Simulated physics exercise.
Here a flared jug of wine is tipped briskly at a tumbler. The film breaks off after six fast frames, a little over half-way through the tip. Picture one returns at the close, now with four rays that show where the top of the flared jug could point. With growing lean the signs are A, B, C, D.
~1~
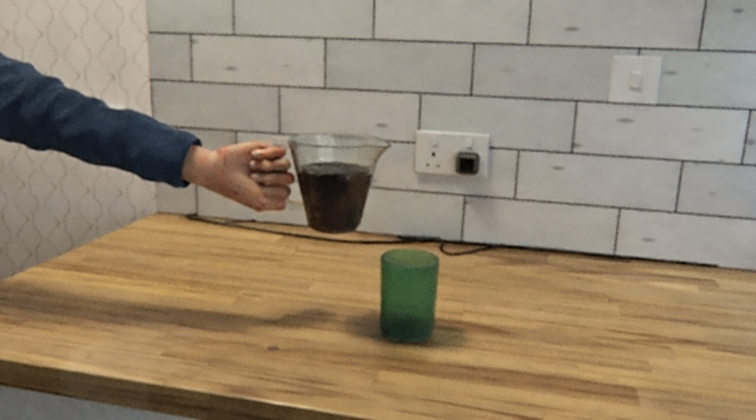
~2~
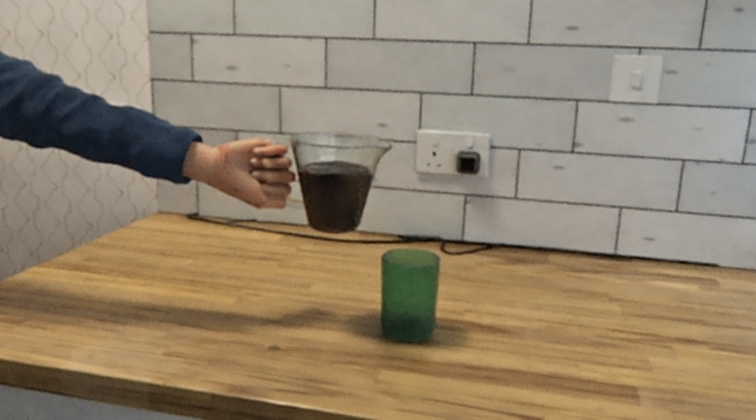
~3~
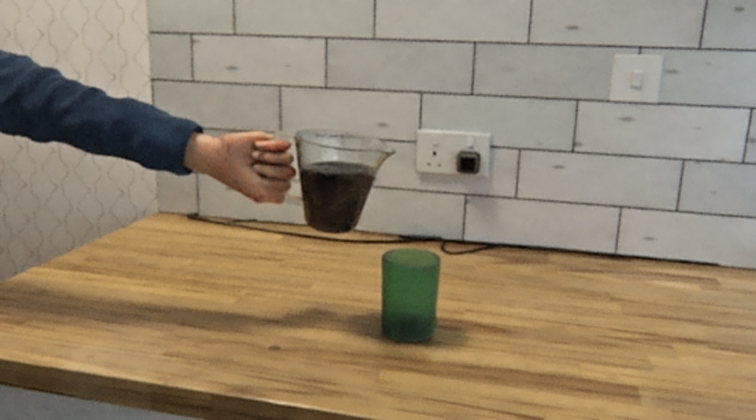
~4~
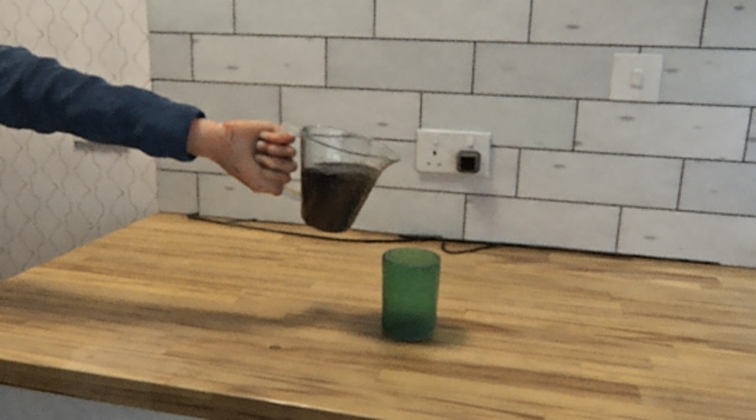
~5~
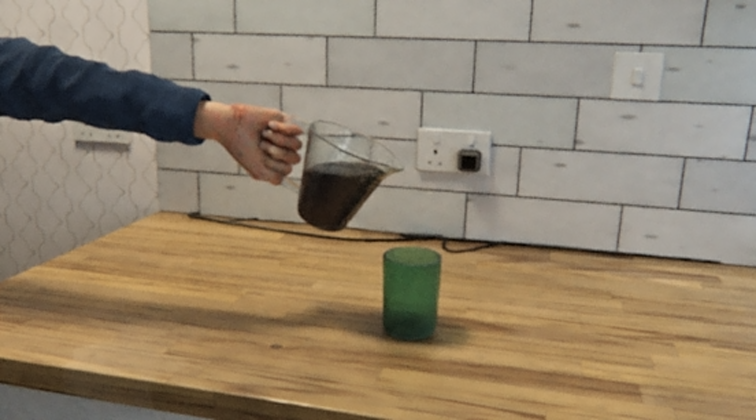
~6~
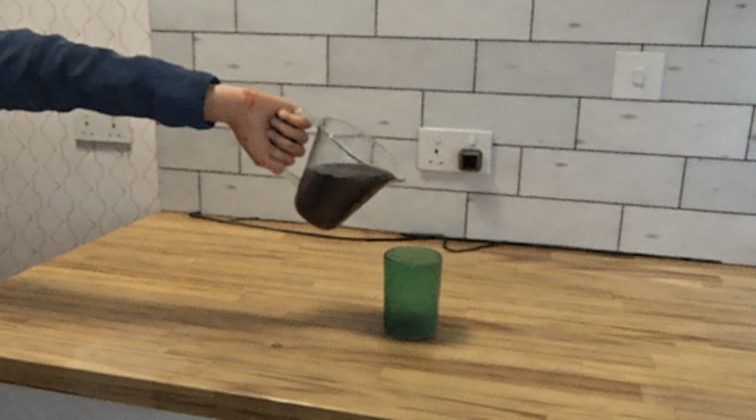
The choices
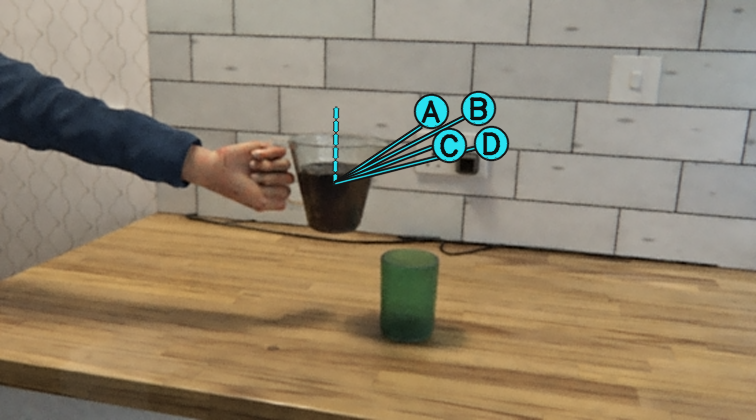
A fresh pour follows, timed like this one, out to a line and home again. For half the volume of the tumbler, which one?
Best: B.
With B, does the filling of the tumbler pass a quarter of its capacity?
Yes, it does.
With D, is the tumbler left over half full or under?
Over.
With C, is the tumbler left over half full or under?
Over.
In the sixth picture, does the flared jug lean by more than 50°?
No, it does not.
On the marked copy, A at (420, 126); B at (463, 117); C at (431, 147); D at (475, 148).
With A, the tumbler ends with about 34 % of what it can hold; 3 % of the wine is spilt.
With B, the tumbler ends with about 49 % of what it can hold; 3 % of the wine is spilt.
With C, the tumbler ends with about 67 % of what it can hold.
With D, the tumbler ends with about 82 % of what it can hold.
